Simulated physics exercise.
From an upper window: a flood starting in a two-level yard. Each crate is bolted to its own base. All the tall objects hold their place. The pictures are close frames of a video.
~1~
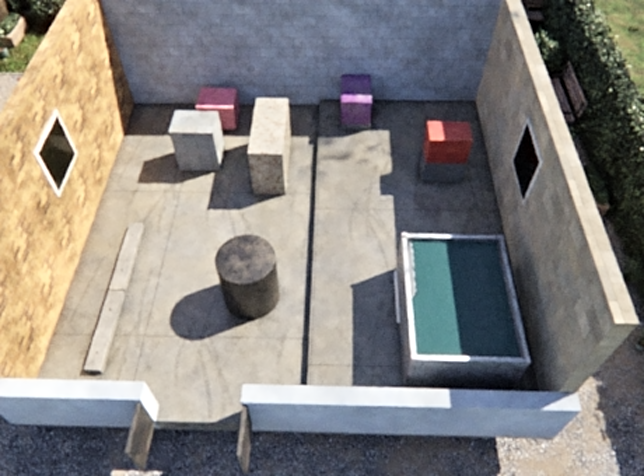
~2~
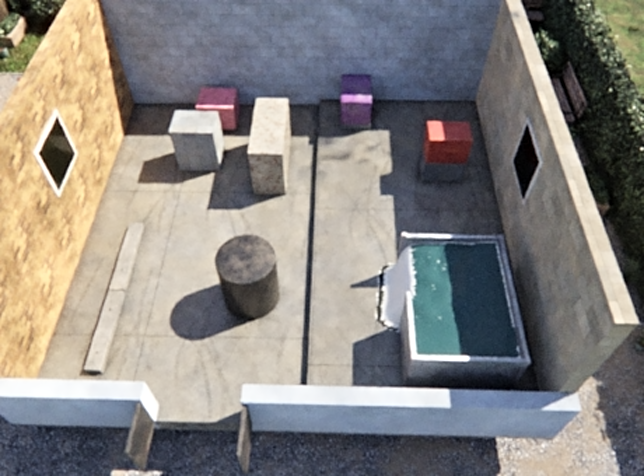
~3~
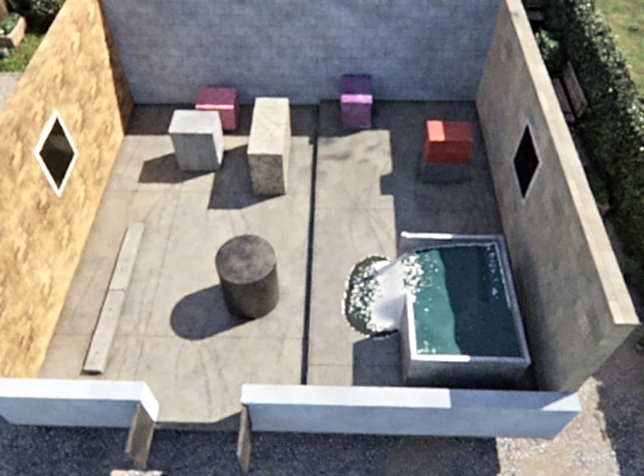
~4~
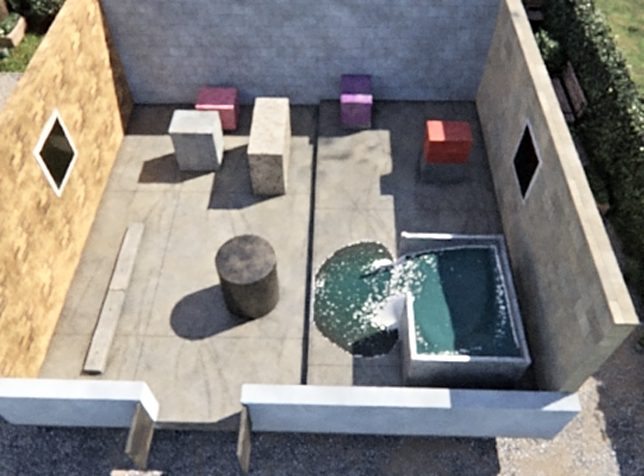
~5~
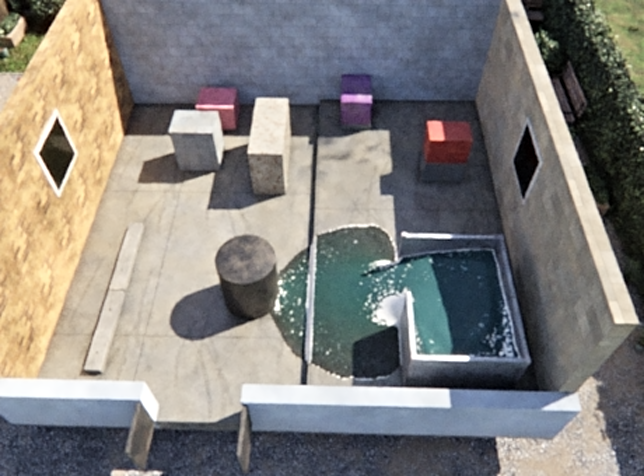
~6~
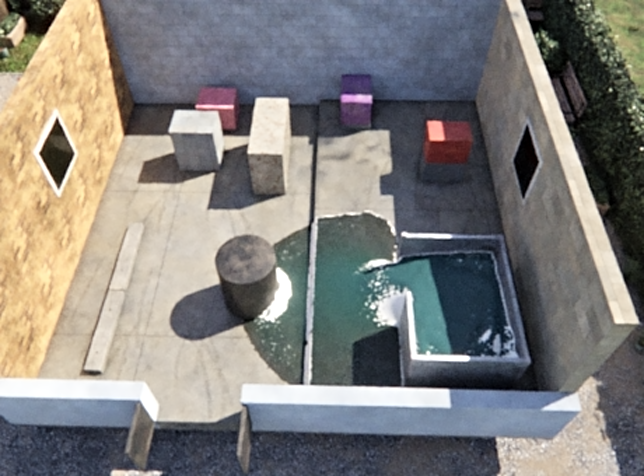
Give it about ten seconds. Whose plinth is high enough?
In the end: The red crate keeps dry; the pink crate is soaked; the purple crate keeps dry.
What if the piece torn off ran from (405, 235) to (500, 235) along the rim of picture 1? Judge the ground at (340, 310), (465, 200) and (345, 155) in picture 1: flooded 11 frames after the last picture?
In turn: Free of water, wet, wet.
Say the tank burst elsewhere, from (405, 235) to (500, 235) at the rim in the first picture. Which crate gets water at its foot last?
That is the pink-painted one.
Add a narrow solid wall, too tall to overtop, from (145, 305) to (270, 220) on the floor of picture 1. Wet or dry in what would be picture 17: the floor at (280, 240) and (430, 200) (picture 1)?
One after the other: Under water, dry.
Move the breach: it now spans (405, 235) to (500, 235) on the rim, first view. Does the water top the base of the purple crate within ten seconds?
Then: The purple crate gets wet.
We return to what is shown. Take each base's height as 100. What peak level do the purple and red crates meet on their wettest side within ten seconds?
Near 10 and 0 in a hundred.
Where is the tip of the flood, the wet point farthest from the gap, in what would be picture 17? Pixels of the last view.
Roughly at (117, 155).
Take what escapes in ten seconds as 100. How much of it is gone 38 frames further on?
Close to 75 %.
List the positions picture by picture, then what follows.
The first frame shows the water tank at (460, 296) is whole and still.
In the second frame, water pours out at (404, 285) and has run to (394, 267).
In the third frame, the front is at (350, 314), out from the gap at (403, 287).
In the fourth frame, the front is at (312, 310), out from the gap at (403, 288).
In the fifth frame, water pours out at (403, 288) and has run to (275, 310).
In the sixth frame, the front is at a hidden place, out from the gap at (403, 288).
A moment on, water covers 30 % of the floor; the red crate not reached, the pink crate not reached, the purple crate not reached.
Next, water covers 45 % of the floor; the red crate not reached, the pink crate not reached, the purple crate not reached.
Then, water covers 55 % of the floor; the red crate not reached, the pink crate water round its plinth, the purple crate water round its plinth.
Later, water covers 60 % of the floor; the red crate not reached, the pink crate water round its plinth, the purple crate water round its plinth.
In the end, water covers 60 % of the floor; the red crate stayed above the water, the pink crate was topped, the purple crate stayed above the water.
